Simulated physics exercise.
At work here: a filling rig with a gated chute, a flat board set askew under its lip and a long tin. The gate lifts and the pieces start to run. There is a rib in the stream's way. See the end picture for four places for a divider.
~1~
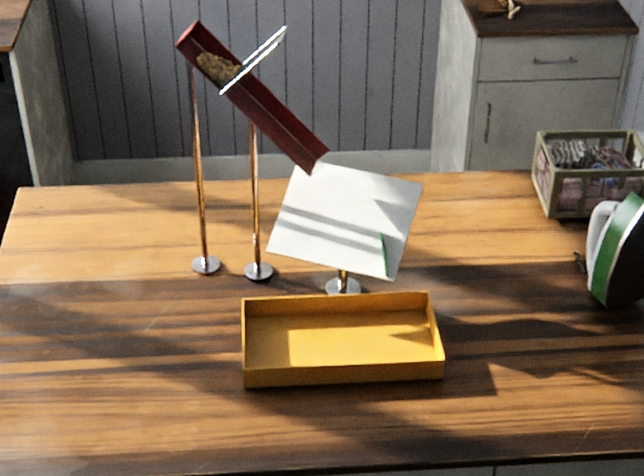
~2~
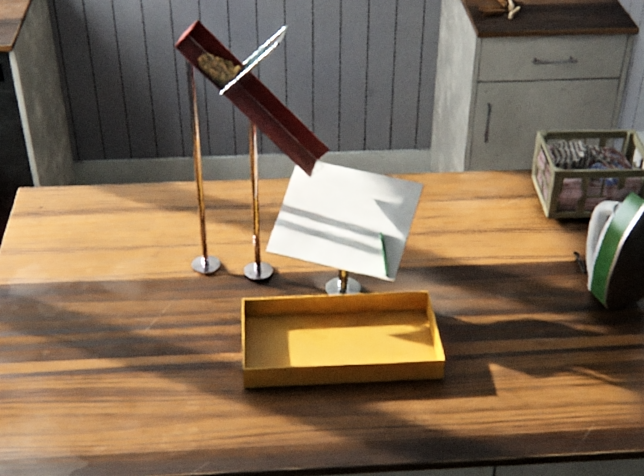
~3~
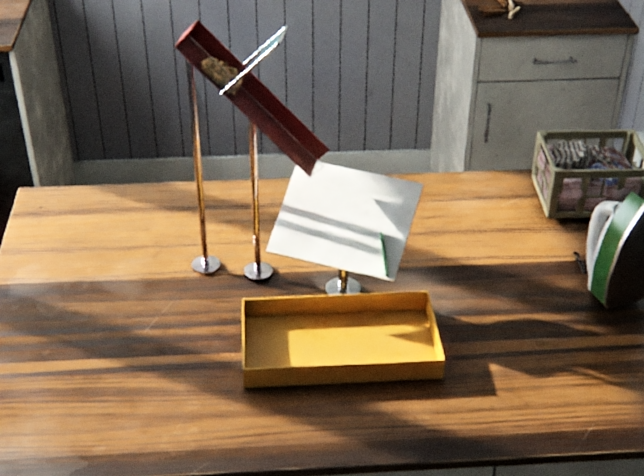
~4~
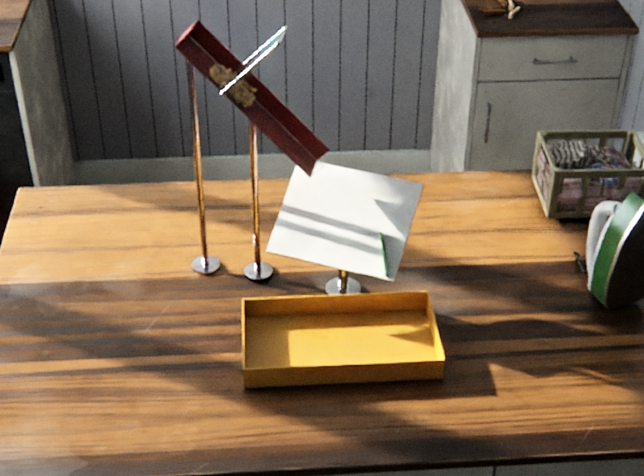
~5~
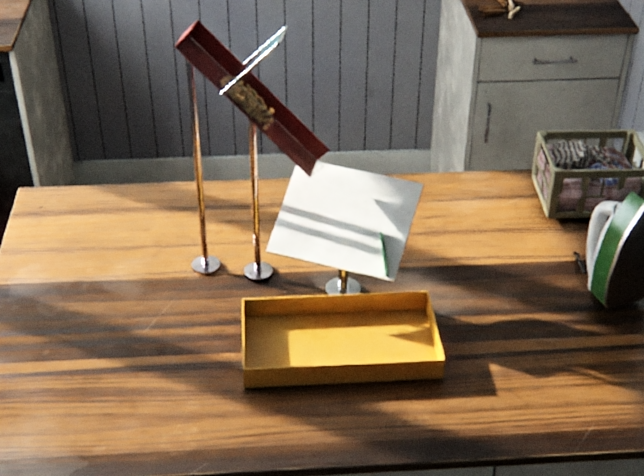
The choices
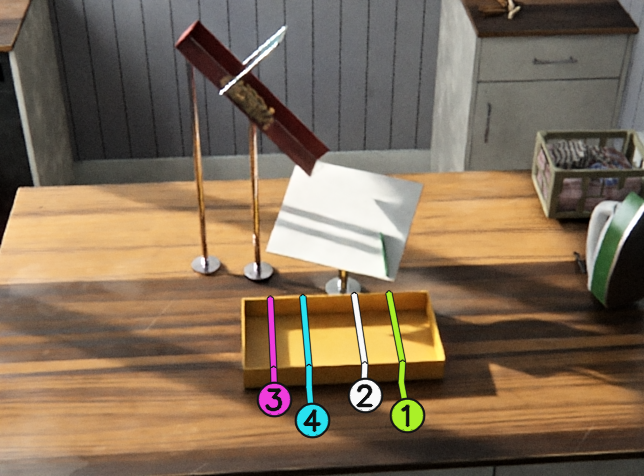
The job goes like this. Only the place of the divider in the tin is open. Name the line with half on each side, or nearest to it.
Best: 2.
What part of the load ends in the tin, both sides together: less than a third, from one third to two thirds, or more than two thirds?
It is more than two thirds.
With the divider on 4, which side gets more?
More lands on the right.
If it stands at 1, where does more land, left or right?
More lands on the left.
On the marked copy, line 1 crosses the front rim at (402, 361); line 2 crosses the front rim at (364, 363); line 3 crosses the front rim at (273, 367); line 4 crosses the front rim at (308, 366).
If 1 is chosen, of what is caught, the bulk on the left of the divider, a small share on the right.
If 2 is chosen, of what is caught, close to half on the left of the divider, close to half on the right.
If 3 is chosen, of what is caught, none at all on the left of the divider, the whole lot on the right.
If 4 is chosen, of what is caught, a small share on the left of the divider, all but a few on the right.
